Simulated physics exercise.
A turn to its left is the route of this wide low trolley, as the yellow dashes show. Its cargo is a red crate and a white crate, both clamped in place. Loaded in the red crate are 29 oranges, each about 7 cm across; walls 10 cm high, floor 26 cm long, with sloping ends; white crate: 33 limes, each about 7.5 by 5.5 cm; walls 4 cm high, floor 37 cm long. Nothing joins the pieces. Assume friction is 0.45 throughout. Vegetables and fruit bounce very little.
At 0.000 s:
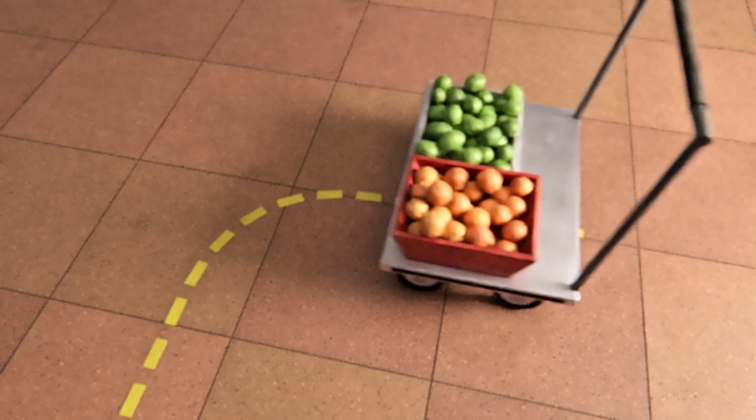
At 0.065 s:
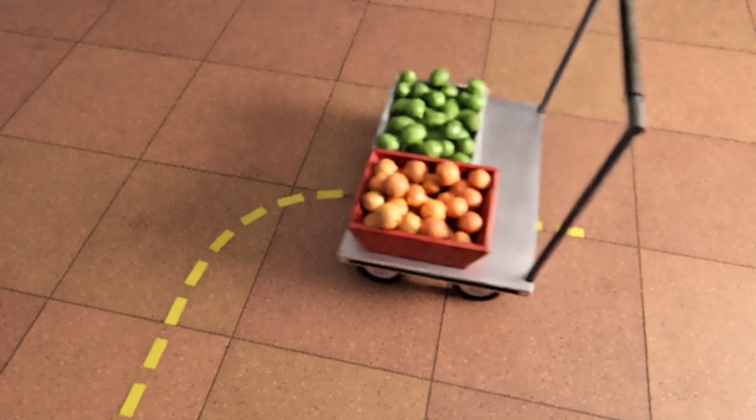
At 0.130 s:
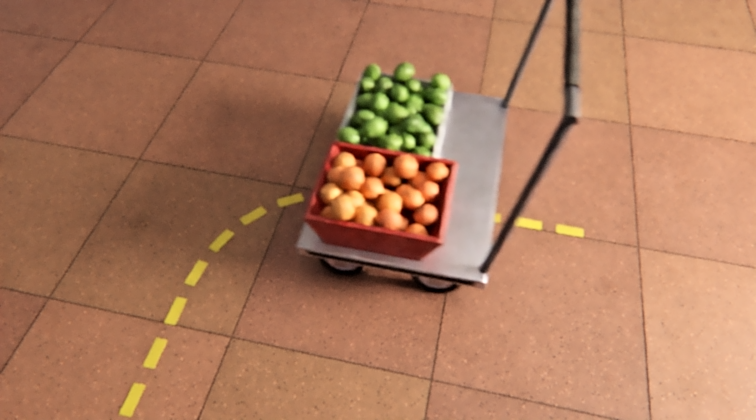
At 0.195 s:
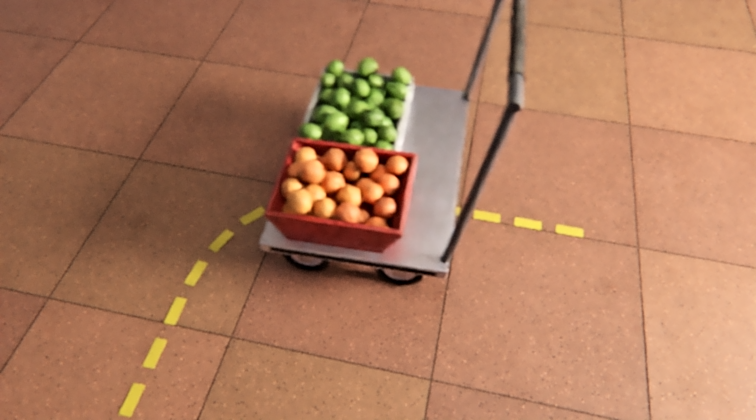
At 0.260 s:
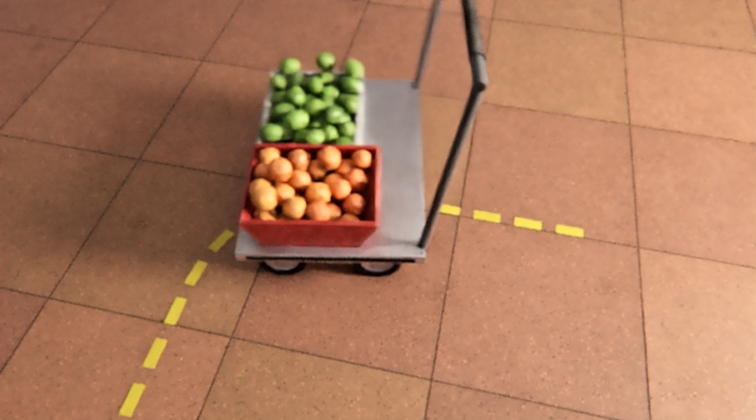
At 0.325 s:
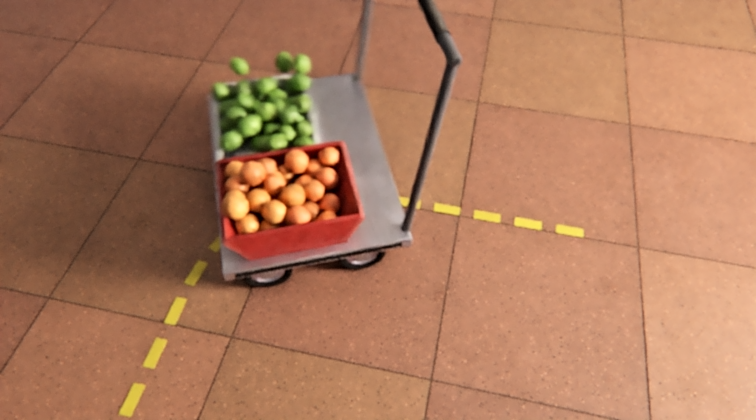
On a tiled floor, a trolley carrying a red crate of oranges and a white crate of limes rolled left along yellow dashes, then curved toward the viewer as limes slipped over the white crate's far end.
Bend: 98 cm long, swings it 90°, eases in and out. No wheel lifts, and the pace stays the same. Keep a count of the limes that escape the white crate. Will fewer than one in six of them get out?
No, more than one in six get out.
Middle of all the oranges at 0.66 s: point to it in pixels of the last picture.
Pixel (200, 312), give or take.
After 0.40 s, the red crate has all 29 and the white crate is down by 4 of 33.
After 0.50 s, the red crate is down by 1 of 29 and the white crate is down by 7 of 33.
After 0.66 s, the red crate is down by 2 of 29 and the white crate is down by 12 of 33.
When it is over (at 1.11 s), the red crate is down by 2 of 29 and the white crate is down by 13 of 33. Asked share, 13 of 33, 39 per cent.
